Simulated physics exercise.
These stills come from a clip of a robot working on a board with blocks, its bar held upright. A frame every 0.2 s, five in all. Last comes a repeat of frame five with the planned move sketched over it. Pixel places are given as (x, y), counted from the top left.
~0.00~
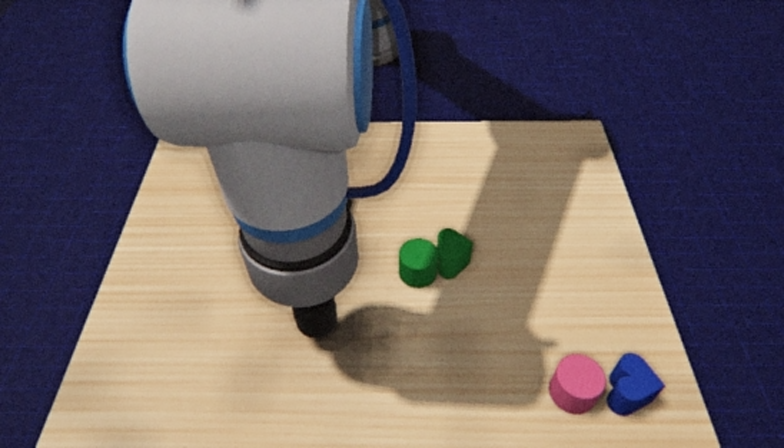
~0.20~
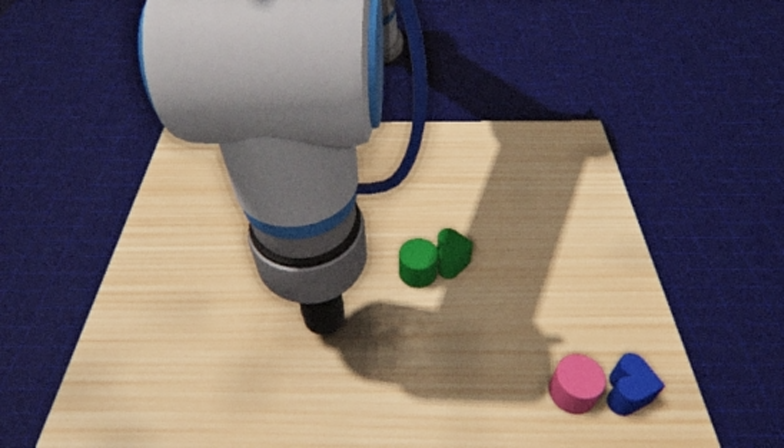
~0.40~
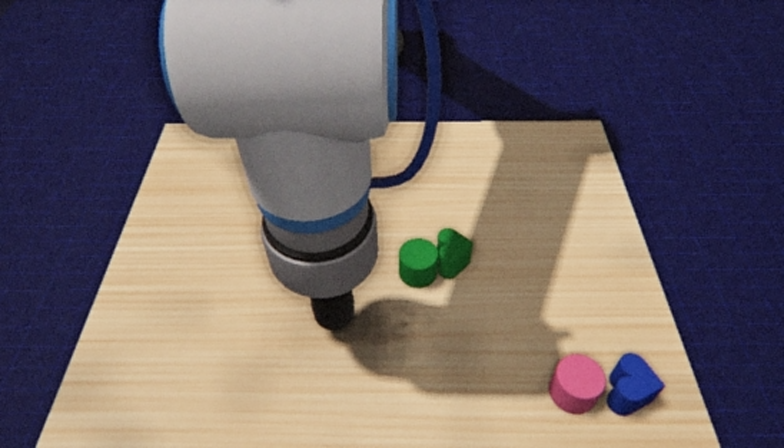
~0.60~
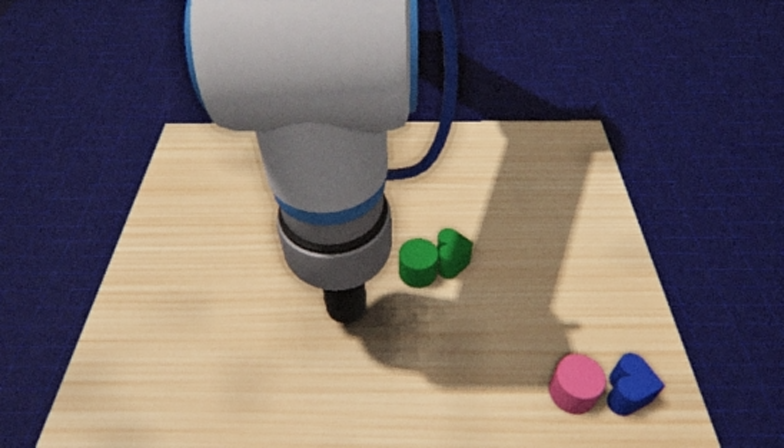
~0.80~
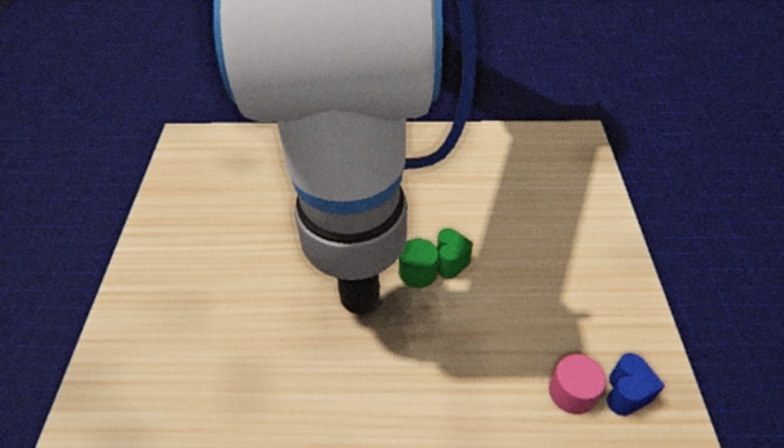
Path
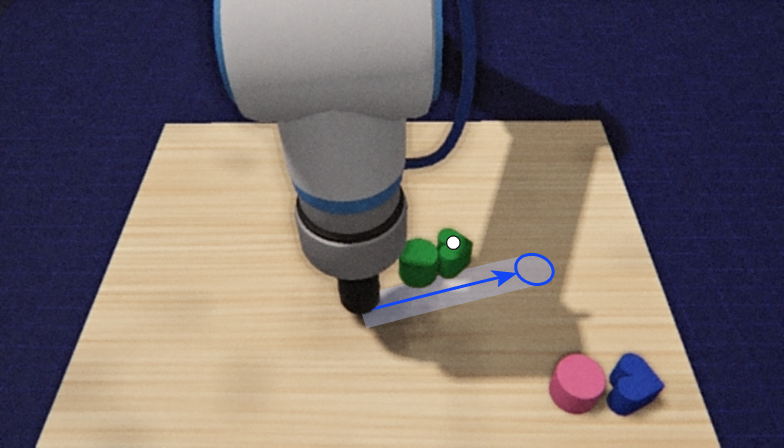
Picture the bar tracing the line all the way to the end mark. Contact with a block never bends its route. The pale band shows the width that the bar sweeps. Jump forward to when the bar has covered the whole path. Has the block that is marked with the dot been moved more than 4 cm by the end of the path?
That would be a no.
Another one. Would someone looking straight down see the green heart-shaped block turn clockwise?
No, that is not how it ends up.
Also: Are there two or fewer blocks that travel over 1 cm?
Short answer: Yes.
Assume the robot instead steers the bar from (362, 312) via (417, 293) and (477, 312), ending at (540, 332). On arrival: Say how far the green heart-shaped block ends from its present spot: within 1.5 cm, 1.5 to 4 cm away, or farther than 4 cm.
The best fit is 1.5 to 4 cm.
The line goes from (362, 312) directly to (534, 269); the dot is on the green heart-shaped block.
What follows on the original path. One third of the way, bar at (423, 283); green round block at (427, 245); green heart-shaped block at (459, 241).
Two thirds of the way, bar at (482, 268); green round block at (429, 242); green heart-shaped block at (472, 232), turned 50° anticlockwise.
At the end, bar at (539, 255); green round block at (429, 242); green heart-shaped block at (473, 231), turned 60° anticlockwise.
